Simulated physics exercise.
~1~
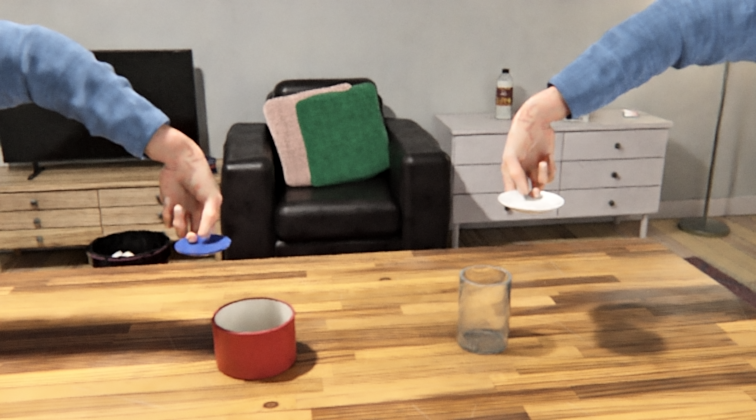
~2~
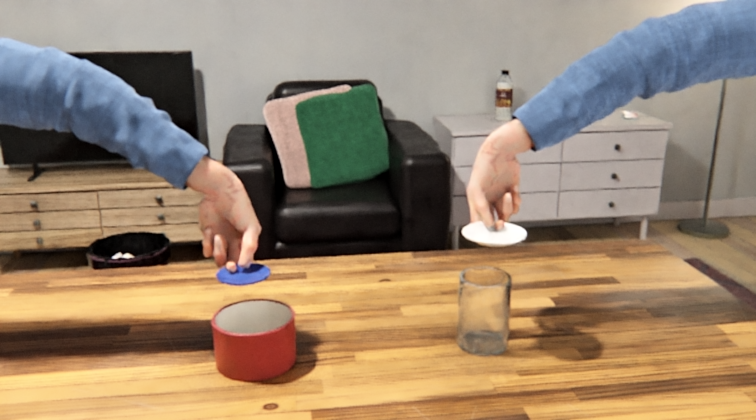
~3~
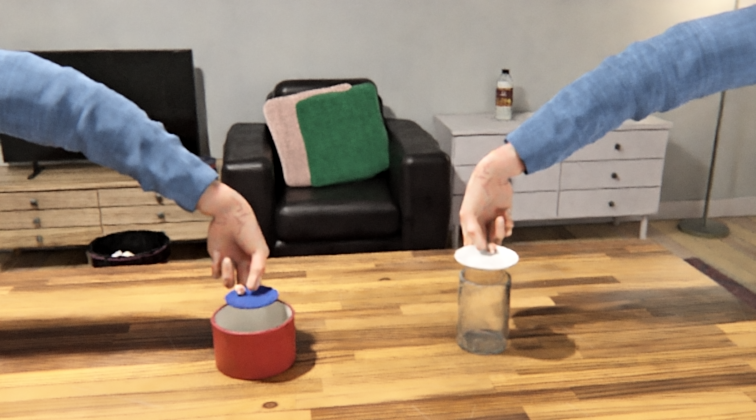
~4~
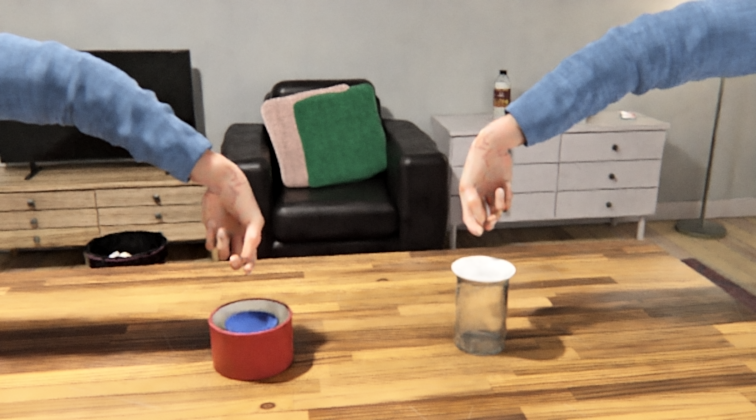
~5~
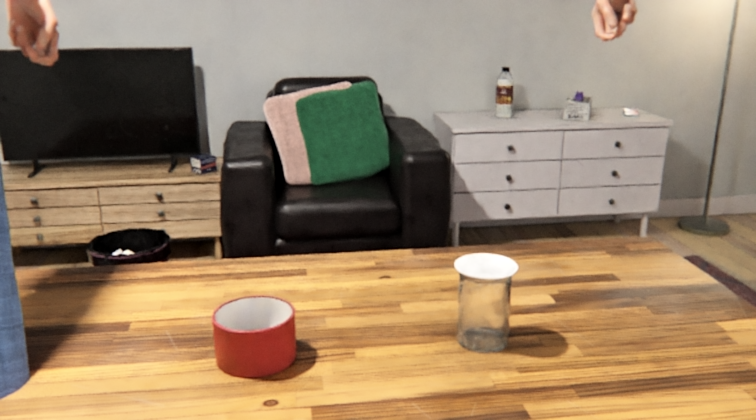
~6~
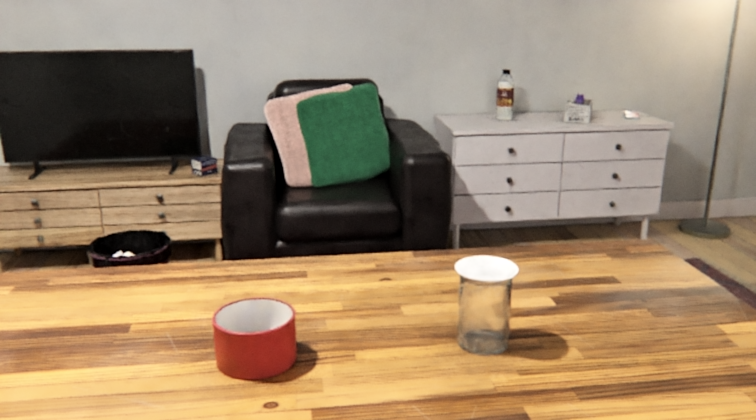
In this clip, two hands lower a blue disc over a red pot on the left and a white disc over a clear glass on the right, then let go and withdraw; the blue disc drops inside the pot out of sight, while the white one rests on the glass's rim.
